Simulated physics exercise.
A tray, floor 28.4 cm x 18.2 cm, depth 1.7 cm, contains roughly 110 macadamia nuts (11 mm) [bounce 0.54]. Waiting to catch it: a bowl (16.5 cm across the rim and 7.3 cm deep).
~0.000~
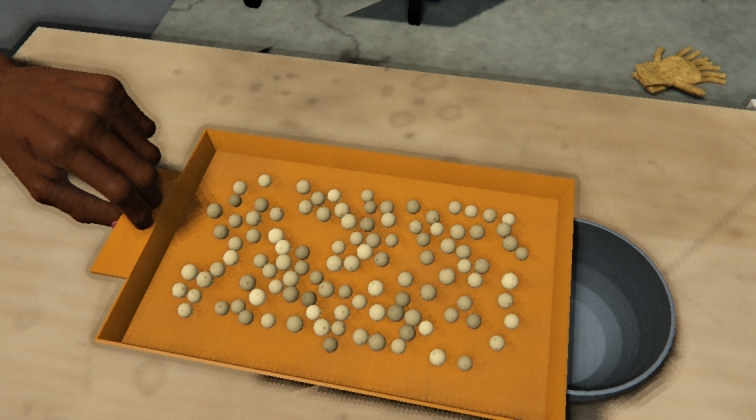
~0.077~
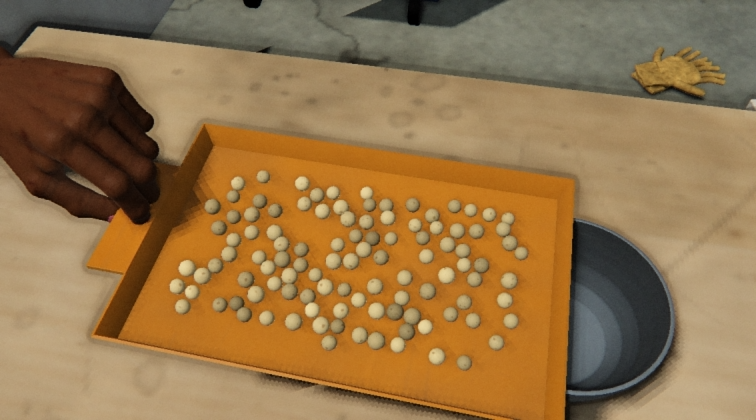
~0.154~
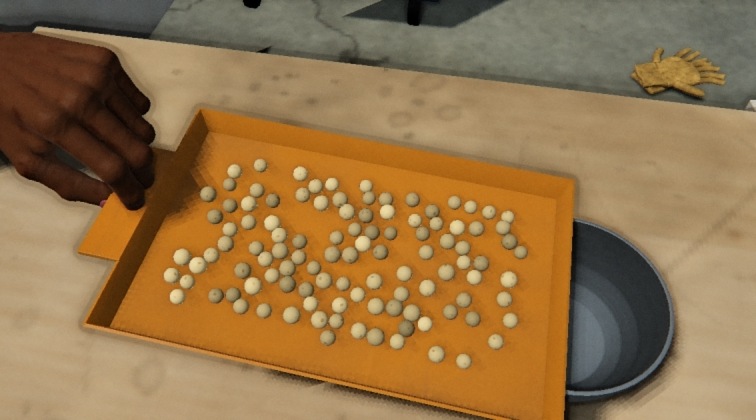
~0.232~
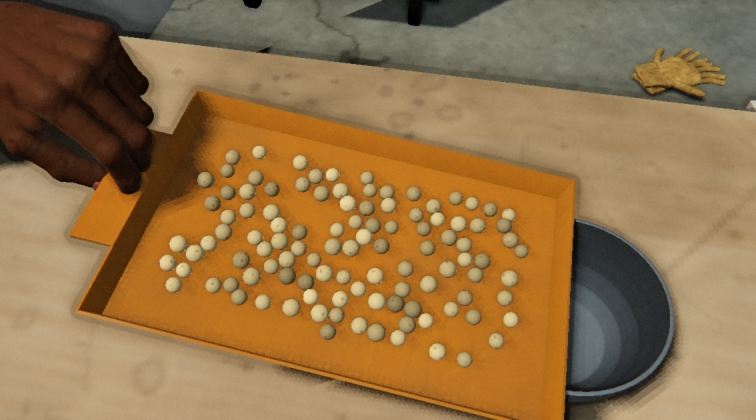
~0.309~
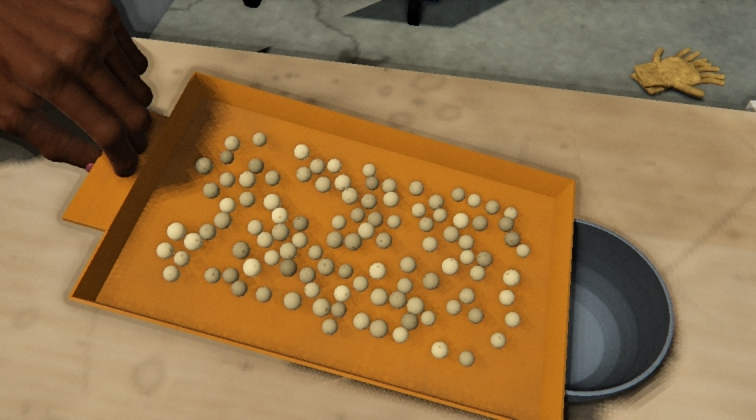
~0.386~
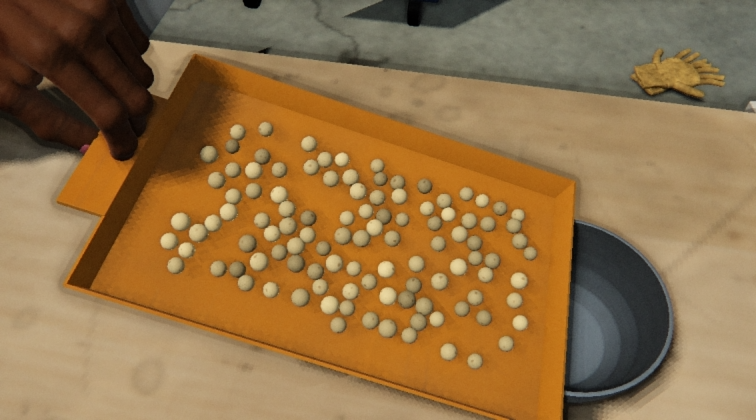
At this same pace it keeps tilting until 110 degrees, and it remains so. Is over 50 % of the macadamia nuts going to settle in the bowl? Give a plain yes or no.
No.
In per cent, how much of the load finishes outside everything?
About 60%.
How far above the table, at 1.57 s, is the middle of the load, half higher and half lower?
14 cm or thereabouts.
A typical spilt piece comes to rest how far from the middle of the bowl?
About 16 centimetres.
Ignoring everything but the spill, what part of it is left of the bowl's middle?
Share of spill: Approx. 30 %.
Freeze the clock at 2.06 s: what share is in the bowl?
By then, roughly 40%.
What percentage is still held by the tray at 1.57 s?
Still on tray: Approx. 50 per cent.
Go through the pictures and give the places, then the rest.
The first frame shows tray at (317, 383); tilt 0 degrees; leading edge at (569, 289); middle of the load at (352, 264); bowl at (568, 297).
The second frame shows tray at (316, 381); tilt 1 degrees; leading edge at (569, 289); middle of the load at (351, 261).
The third frame shows tray at (315, 377); tilt 5 degrees; low side right; leading edge at (569, 290); middle of the load at (351, 255).
The fourth frame shows tray at (316, 372); tilt 8 degrees; low side right; leading edge at (569, 291); middle of the load at (351, 248).
The fifth frame shows tray at (317, 367); tilt 12 degrees; low side right; leading edge at (569, 292); middle of the load at (353, 242).
The sixth frame shows tray at (319, 363); tilt 16 degrees; low side right; leading edge at (567, 298); middle of the load at (362, 239); bowl at (567, 298). It turns about 50 degrees a second.
Then, at 1.03 s, tilt 47 degrees; tray 95 %; middle of all pieces on or above the table near (526, 308).
After 1.57 s, tilt 73 degrees; bowl 5 %, tray 50 %, outside 20 %, in the air 25 %; middle of all pieces on or above the table near (559, 362).
After 2.06 s, tilt 97 degrees; bowl 40 %, outside 60 %.
Then, at 2.53 s, tilt 110 degrees; bowl 40 %, outside 60 %.
By 2.8 s all is still; bowl 40 %, outside 60 %.
